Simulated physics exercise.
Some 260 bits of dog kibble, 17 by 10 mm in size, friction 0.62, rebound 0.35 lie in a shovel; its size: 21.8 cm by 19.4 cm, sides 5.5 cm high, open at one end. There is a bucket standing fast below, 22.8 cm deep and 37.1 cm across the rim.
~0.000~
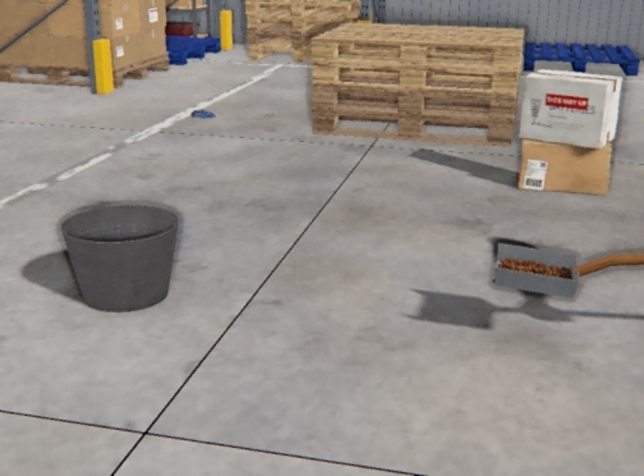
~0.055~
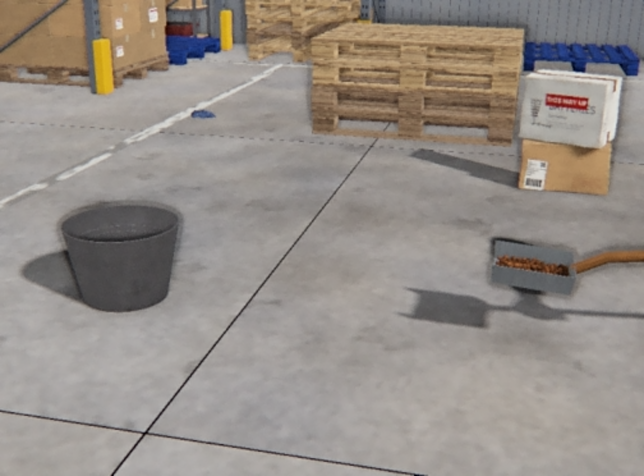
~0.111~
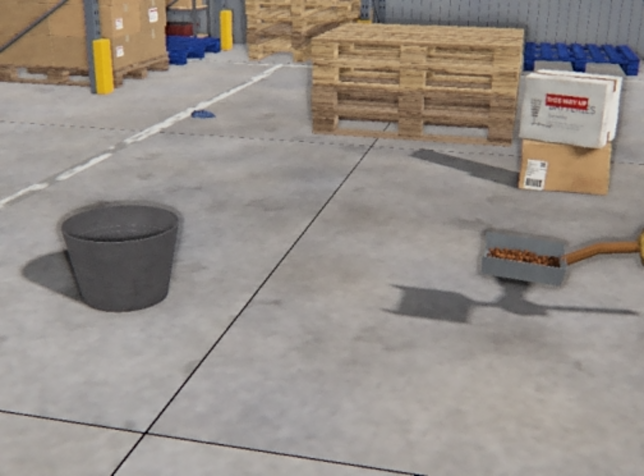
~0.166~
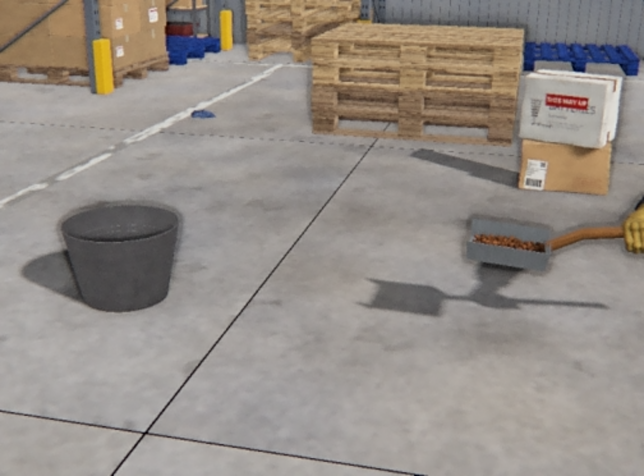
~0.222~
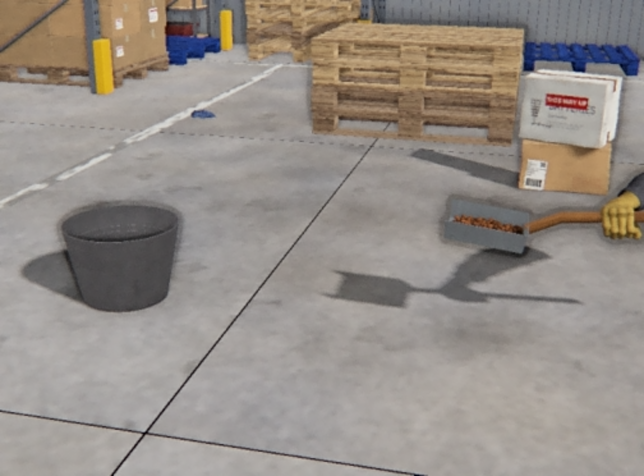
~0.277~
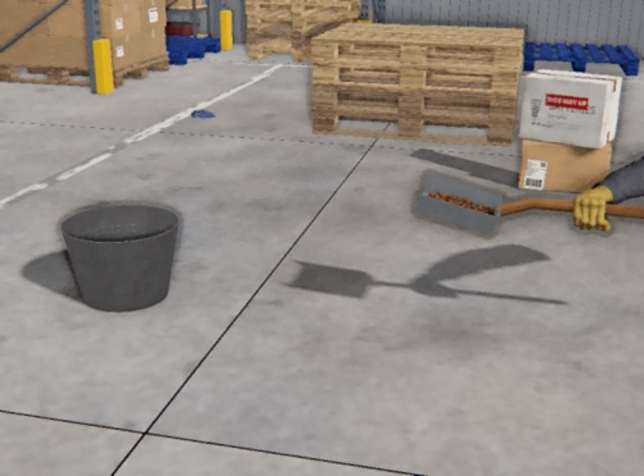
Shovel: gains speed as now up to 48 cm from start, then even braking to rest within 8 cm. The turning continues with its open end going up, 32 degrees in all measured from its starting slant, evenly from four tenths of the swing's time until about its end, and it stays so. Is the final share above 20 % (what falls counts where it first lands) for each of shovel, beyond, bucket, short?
One by one: Shovel: A share of more than a fifth will not be reached; ground beyond: A share of more than a fifth will not be reached; bucket: A share of more than a fifth will be reached; on the ground short of the target's middle: A share of more than a fifth will be reached.
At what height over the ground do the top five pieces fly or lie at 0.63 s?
I'd put them at something like 60 centimetres up.
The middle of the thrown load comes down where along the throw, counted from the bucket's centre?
Roughly 15 cm short.
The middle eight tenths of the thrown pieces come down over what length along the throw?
55 cm, roughly.
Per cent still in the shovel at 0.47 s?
About 25 %.
After 0.38 s, tilt 29 degrees; shovel 100 %; middle of all pieces near (393, 162).
Then, at 0.47 s, tilt 35 degrees; shovel 25 %, in the air 75 %; middle of all pieces near (339, 130).
After 0.56 s, tilt 36 degrees; in the air 100 %; middle of all pieces near (295, 121).
After 0.63 s, tilt 36 degrees; in the air 100 %; middle of all pieces near (262, 133).
By 1.8 s all is still; shovel 0 %, beyond 0 %, bucket 45 %, short 50 %.
